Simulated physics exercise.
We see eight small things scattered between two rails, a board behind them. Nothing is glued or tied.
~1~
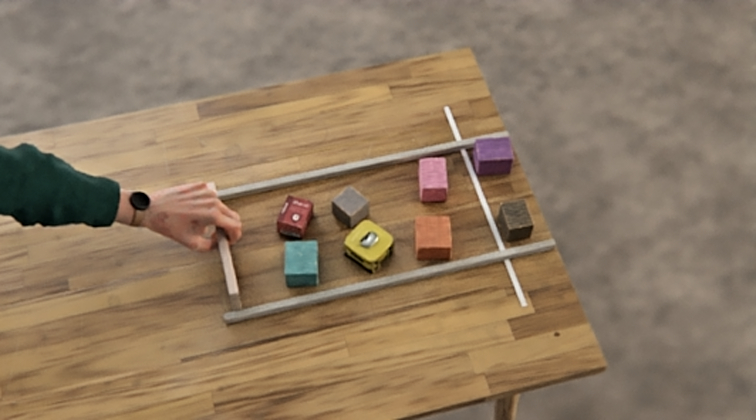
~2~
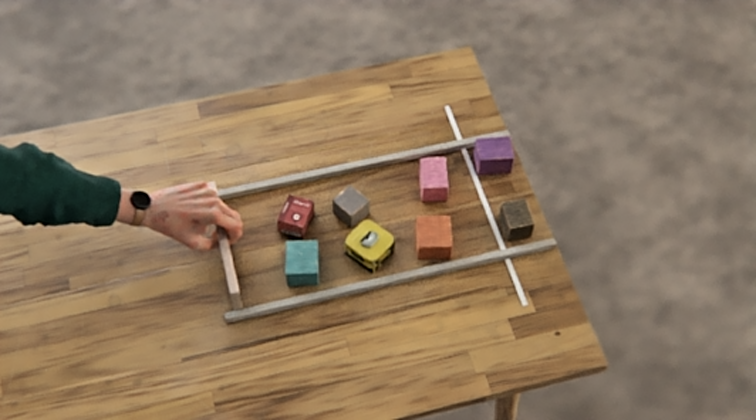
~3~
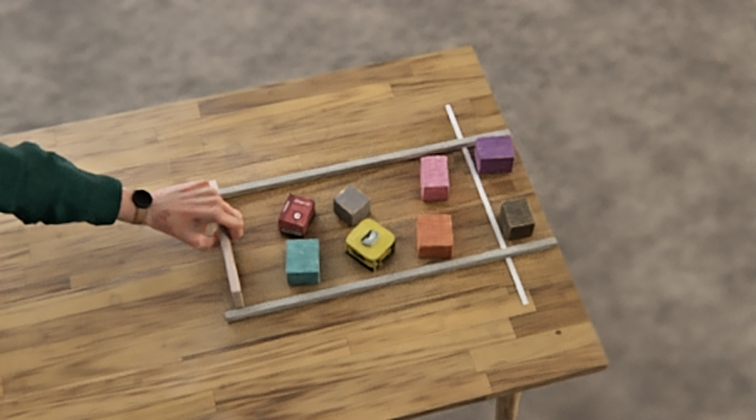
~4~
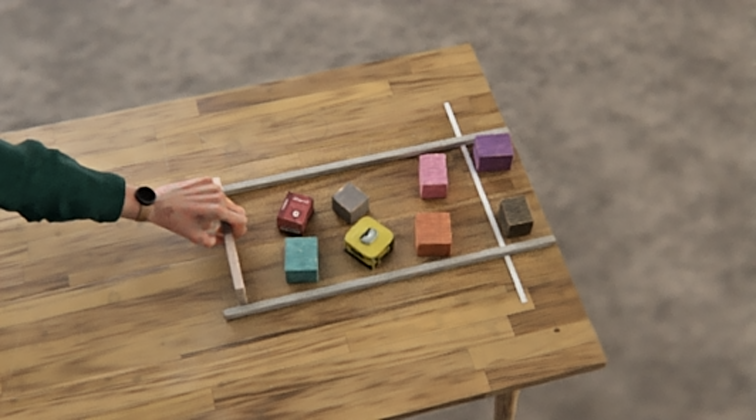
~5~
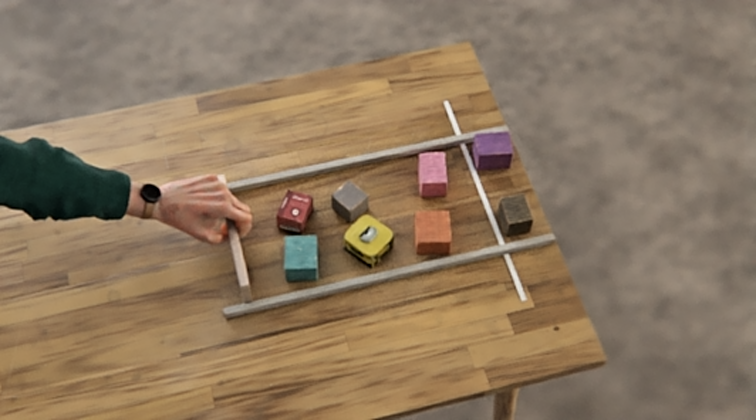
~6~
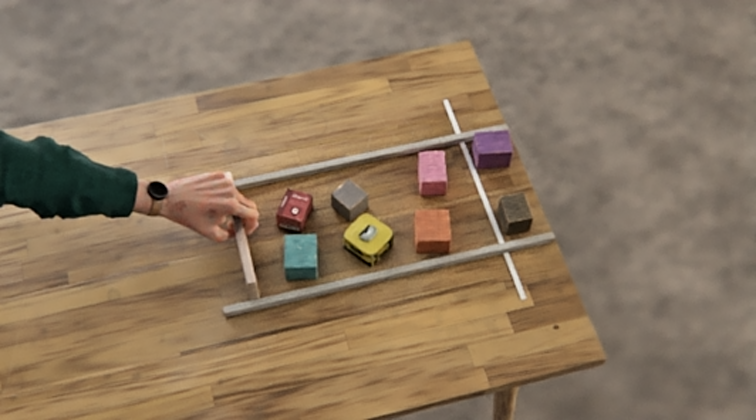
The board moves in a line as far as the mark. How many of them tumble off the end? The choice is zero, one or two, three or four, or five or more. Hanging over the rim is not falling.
Here the number that fall off is three or four.
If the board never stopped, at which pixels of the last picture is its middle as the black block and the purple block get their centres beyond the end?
About (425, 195), and (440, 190) for the other.
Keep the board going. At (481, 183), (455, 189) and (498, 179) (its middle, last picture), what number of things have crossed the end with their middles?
In that order 3, 3 and 5.
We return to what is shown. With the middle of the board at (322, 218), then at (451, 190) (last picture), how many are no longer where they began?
By then 4, and 8.
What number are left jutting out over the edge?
Overhanging: 2.
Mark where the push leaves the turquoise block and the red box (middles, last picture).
First (507, 209), then (484, 156).
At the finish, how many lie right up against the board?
The number is 2.
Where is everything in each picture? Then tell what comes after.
The first frame shows purple block (493, 156); black block (516, 221); pink block (433, 180); board (224, 246); tape (483, 200).
The second frame shows black block (516, 220); orange block (434, 238).
The third frame shows pink block (434, 178); grey block (352, 205).
The fourth frame shows purple block (493, 153); board (229, 241).
The fifth frame shows black block (515, 215); red box (295, 211).
The sixth frame shows purple block (492, 150); black block (515, 214); pink block (432, 173); board (240, 235); tape (482, 193).
Early on, none off yet; purple block at rest near (492, 150); black block at rest near (515, 214); pink block at rest near (432, 173).
A while later, none off yet; purple block at rest near (492, 150); black block travelled a little near (530, 210); pink block travelled about its own width near (466, 166).
Finally, the number that fall off is three or four; lost, orange block, black block and purple block.
